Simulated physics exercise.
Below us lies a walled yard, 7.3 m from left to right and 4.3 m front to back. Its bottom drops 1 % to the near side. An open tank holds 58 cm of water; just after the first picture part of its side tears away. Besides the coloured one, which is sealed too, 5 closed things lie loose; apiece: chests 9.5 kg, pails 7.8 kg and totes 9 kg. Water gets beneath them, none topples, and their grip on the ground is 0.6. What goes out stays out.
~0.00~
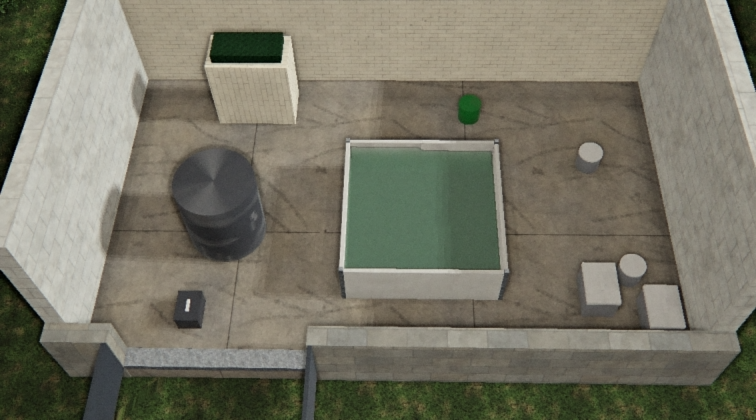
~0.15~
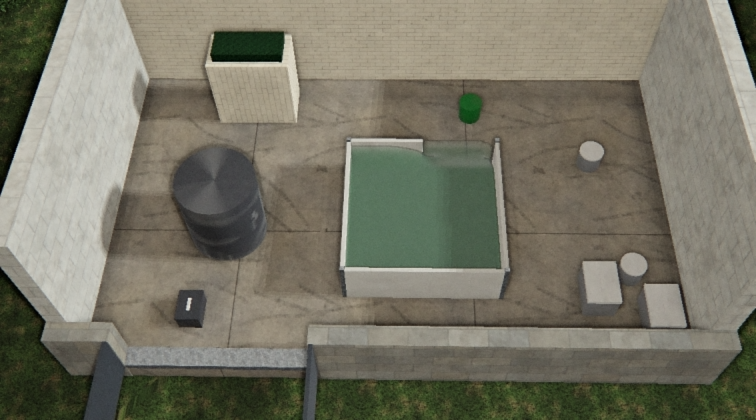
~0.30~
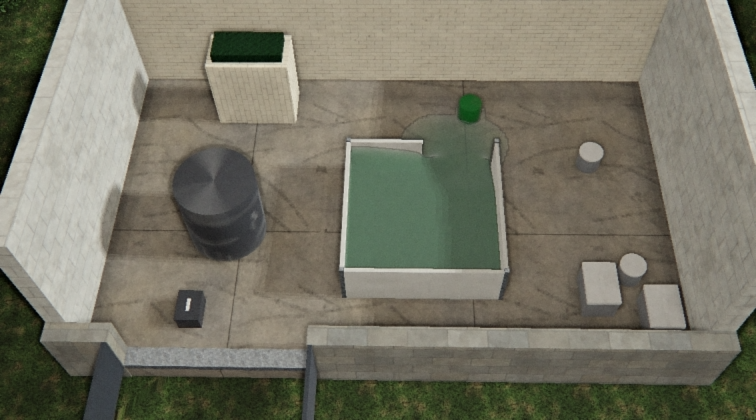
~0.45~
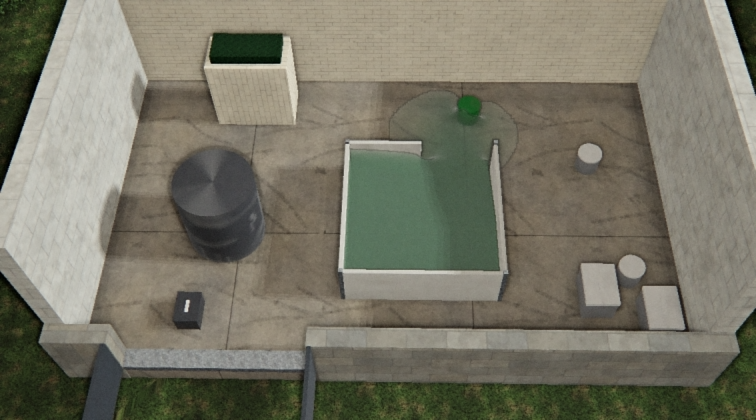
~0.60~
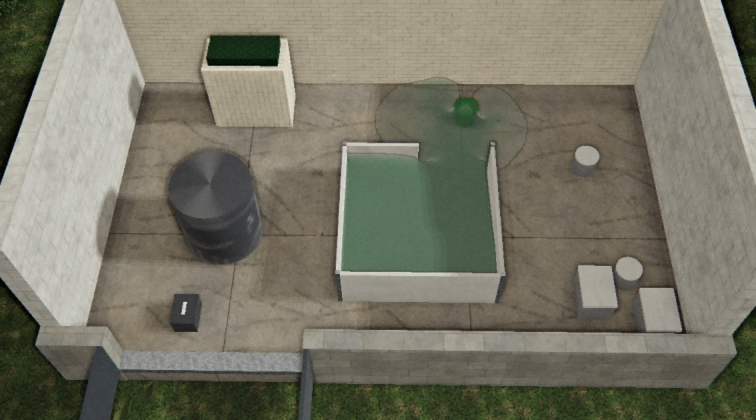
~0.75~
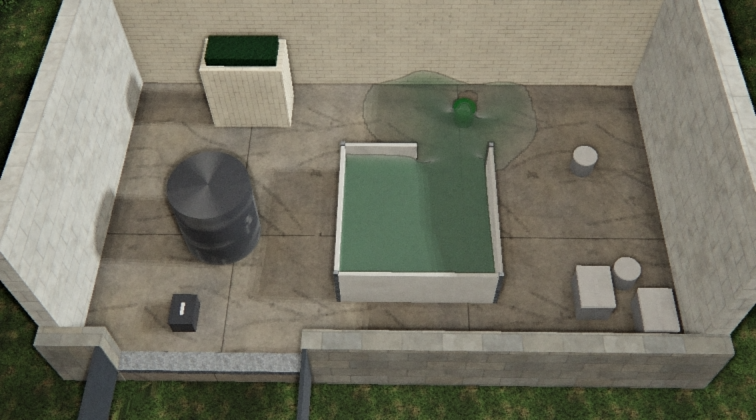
In the video, seen from above, part of the far side of an open tank in a walled yard gives way, and greenish water pours through the gap, spreading around a green pail while the other objects stay in place.
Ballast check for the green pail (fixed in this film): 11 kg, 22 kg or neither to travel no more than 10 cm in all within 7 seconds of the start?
For it, neither weight holds it.
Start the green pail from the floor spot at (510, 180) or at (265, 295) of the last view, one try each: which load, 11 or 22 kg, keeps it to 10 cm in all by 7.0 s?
In that order: The smaller is enough; the smaller is enough.
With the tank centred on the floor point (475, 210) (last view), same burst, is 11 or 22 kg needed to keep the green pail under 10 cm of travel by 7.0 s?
Then only the larger load is enough.
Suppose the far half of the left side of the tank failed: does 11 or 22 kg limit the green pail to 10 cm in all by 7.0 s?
In that case the smaller load will do.
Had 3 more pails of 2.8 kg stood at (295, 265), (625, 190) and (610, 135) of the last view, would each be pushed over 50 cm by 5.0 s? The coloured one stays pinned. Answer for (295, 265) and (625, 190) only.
In that order: Over, over.
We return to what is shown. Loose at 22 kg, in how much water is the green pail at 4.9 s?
About 11 cm.
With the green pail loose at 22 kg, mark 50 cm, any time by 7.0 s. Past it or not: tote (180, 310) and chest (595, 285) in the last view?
In turn: Under, past it.
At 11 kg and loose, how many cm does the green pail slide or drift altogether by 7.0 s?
About 400 cm.
After 1.4 s the green pail would be 78 cm from its start with 11 kg and 57 cm from its start with 22 kg; 19 cm of water round it then.
After 3.1 s the green pail would be 220 cm from its start with 11 kg and 174 cm from its start with 22 kg; 11 cm of water round it then.
After 4.9 s the green pail would be 230 cm from its start with 11 kg and 174 cm from its start with 22 kg; 11 cm of water round it then.
After 7.0 s the green pail would be 230 cm from its start with 11 kg and 174 cm from its start with 22 kg; 8 cm of water round it then.
